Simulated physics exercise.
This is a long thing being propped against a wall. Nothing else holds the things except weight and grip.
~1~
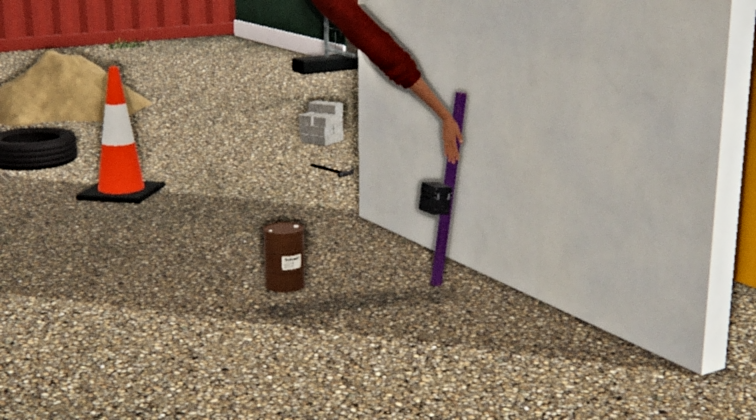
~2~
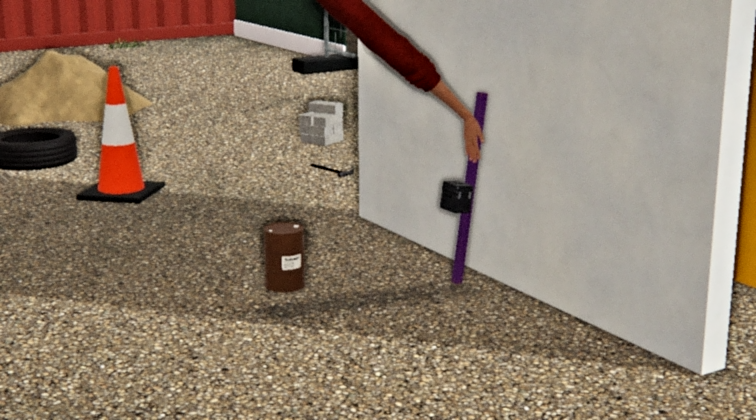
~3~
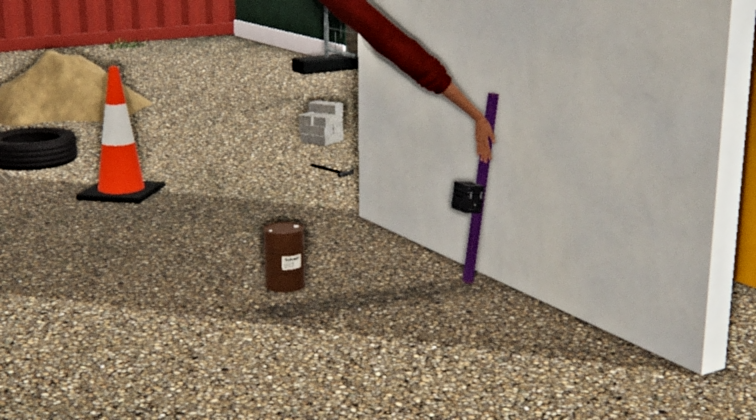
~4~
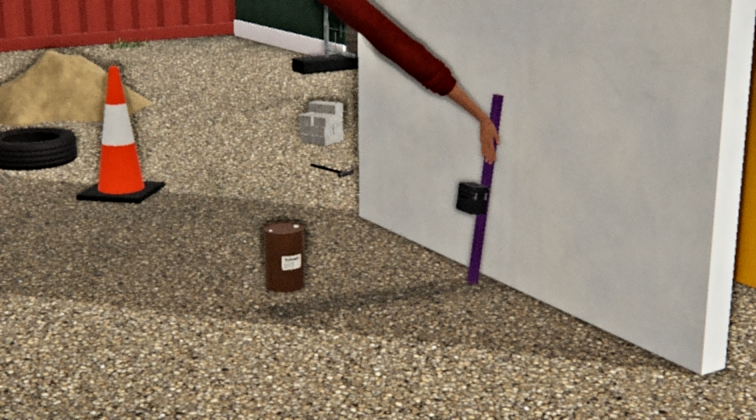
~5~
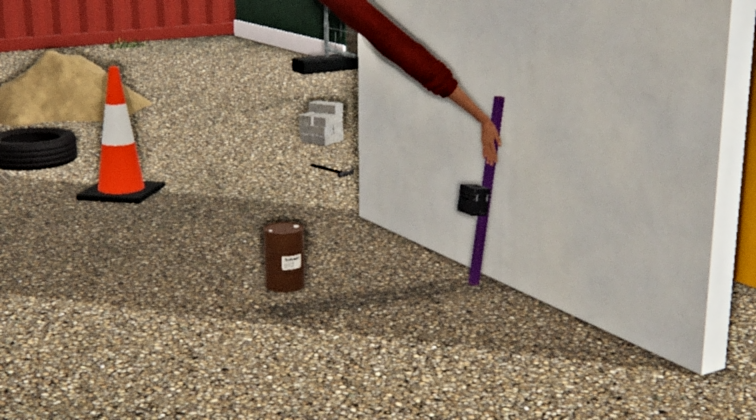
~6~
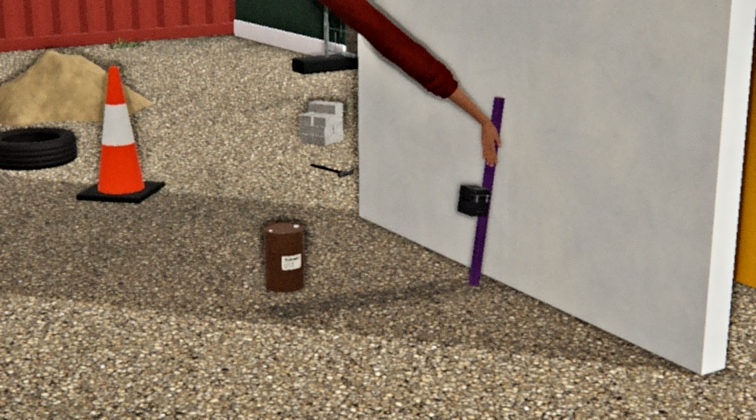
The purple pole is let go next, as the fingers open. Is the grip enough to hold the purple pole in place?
Yes.
Then, 0.30 s on from there, no change.
Then, 0.70 s on from there, purple pole resting near (486, 193).
In the end, both unmoved. At the end, from the last picture's camera, purple pole near (486, 193). The pole stays up.
